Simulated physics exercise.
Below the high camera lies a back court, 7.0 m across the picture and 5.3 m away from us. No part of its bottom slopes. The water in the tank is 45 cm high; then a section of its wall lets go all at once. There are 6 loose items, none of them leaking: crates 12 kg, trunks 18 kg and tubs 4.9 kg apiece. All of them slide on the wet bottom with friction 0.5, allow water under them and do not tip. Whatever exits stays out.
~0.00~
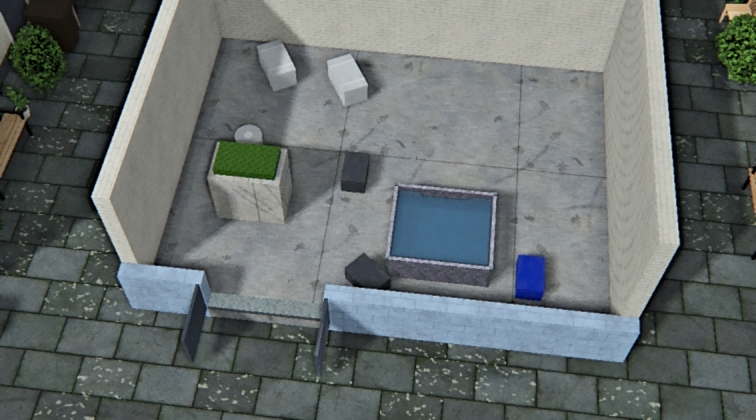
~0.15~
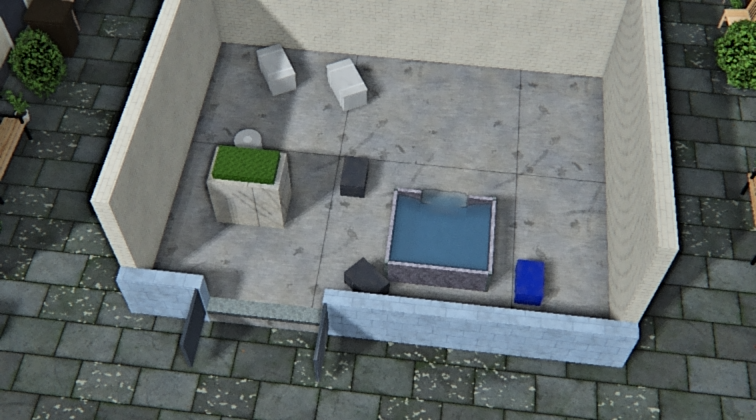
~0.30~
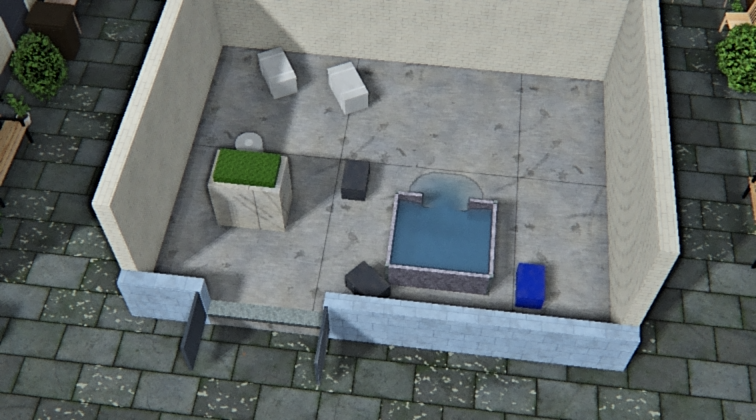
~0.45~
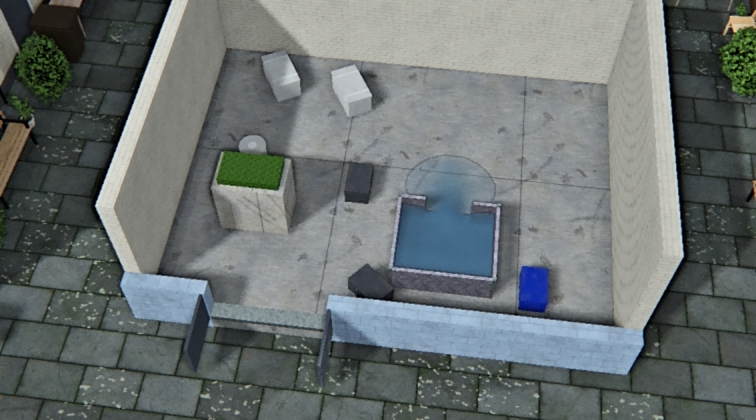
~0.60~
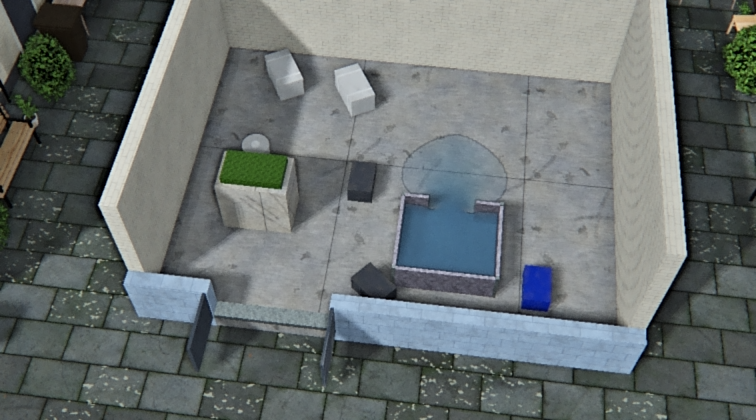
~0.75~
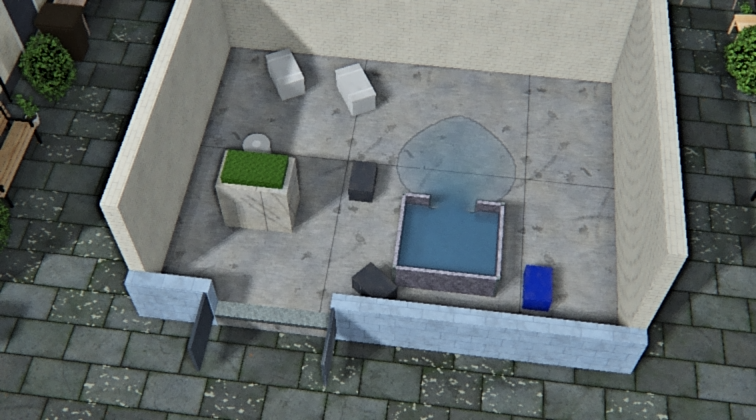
The video shows a walled courtyard from above, where a gap opens in the far side of a stone-edged water tank and water spreads across the paved floor beyond it, while the surrounding blocks and blue crate stay put.
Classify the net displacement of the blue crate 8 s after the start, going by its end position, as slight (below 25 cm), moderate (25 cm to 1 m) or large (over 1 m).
Slight.
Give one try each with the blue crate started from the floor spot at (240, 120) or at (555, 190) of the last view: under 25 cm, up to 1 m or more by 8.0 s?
Taken in turn, it stays almost motionless and then stays almost motionless.
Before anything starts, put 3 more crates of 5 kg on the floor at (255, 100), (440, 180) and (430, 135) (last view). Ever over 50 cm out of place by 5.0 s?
From first to last: Does not reach it, surpasses it, surpasses it.
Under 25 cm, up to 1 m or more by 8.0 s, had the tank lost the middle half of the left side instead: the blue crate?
Then the blue crate stays put.
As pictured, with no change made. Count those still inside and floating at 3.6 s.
Count: 0.
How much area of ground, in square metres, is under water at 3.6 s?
Near 18 m2 in all.
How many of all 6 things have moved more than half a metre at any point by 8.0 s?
The total is 0.
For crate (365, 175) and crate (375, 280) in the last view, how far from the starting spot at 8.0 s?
In turn: 0 cm, 0 cm.
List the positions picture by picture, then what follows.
In the first picture, the blue crate at (531, 273), on the bottom; 1.9 m2 under water; 0 of 6 have shifted.
In the second picture, the blue crate at (530, 278) rests on the ground; water covers 2.3 m2; 0 of 6 have shifted.
In the third picture, the blue crate at (531, 281), on the bottom; water covers 2.8 m2; 0 of 6 have shifted.
In the fourth picture, the blue crate at (535, 284) rests on the ground; 3.4 m2 under water; 0 of 6 have shifted.
In the fifth picture, the blue crate at (538, 283) rests on the ground; water covers 4.1 m2; 0 of 6 have shifted.
In the sixth picture, the blue crate at (539, 283), on the bottom; water covers 4.9 m2; 0 of 6 have shifted.
After 1.6 s the blue crate is near (539, 283), 0.0 m from its start, aground; 0 of 6 are out; 0 afloat.
After 3.6 s the blue crate is near (539, 283), 0.0 m from its start, aground; 0 of 6 are out; 0 afloat.
After 5.6 s the blue crate is near (539, 283), 0.0 m from its start, aground; 0 of 6 are out; 0 afloat.
After 8.0 s the blue crate is near (539, 283), 0.0 m from its start, aground; 0 of 6 are out; 0 afloat.
